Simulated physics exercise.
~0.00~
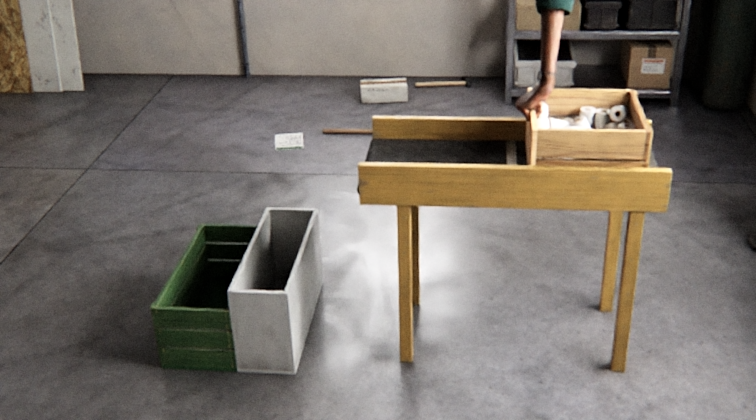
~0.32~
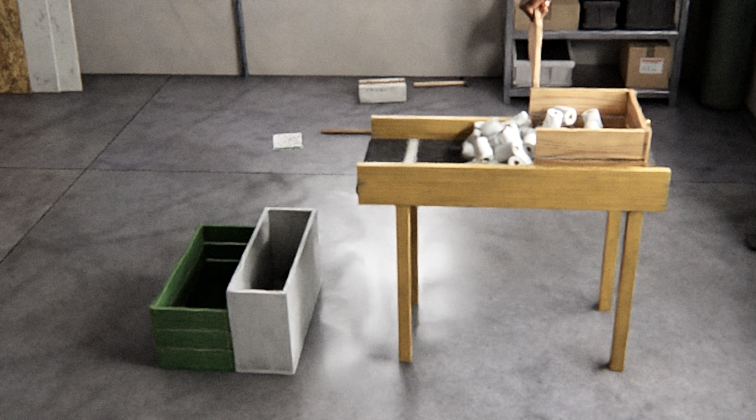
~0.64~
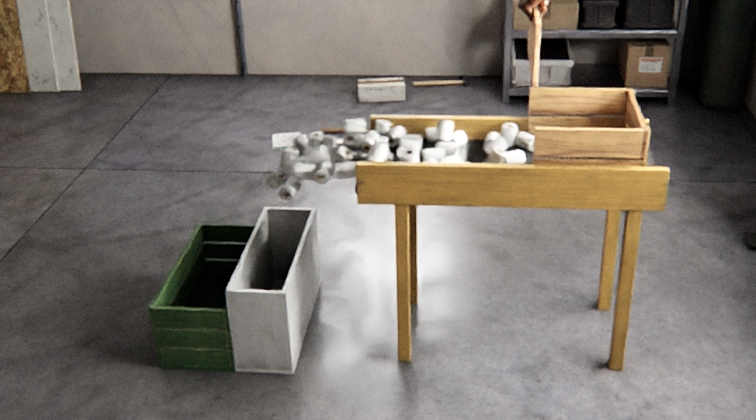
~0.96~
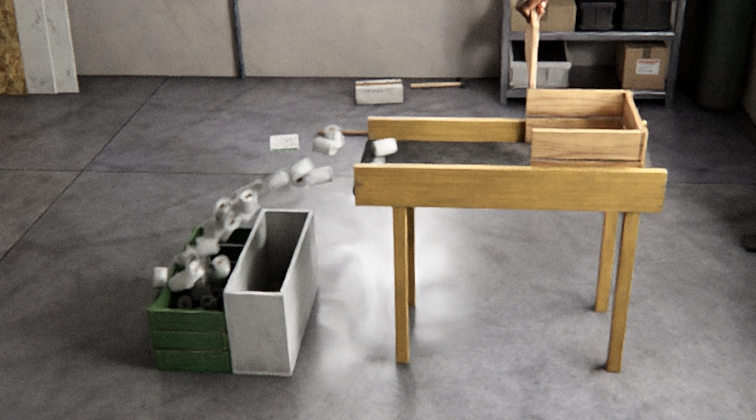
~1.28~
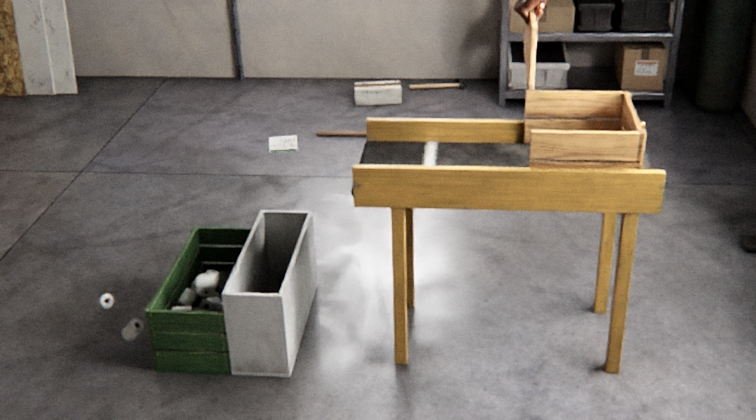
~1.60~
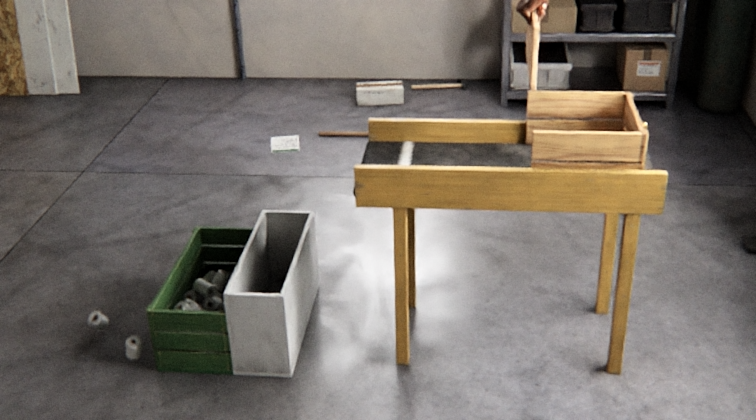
The clip opens on a wooden pen of white paper rolls at the right end of a table-like belt, with a hand reaching to its gate and a white tub and green tote standing on the floor below the left end. The hand lifts the gate, and the rolls spill out and ride left along the dark belt. They tumble off the end in a loose stream, sailing over the white tub. Most drop into the green tote, while two land on the floor to its left. The pen and belt are left empty, with no rolls seen in the white tub.
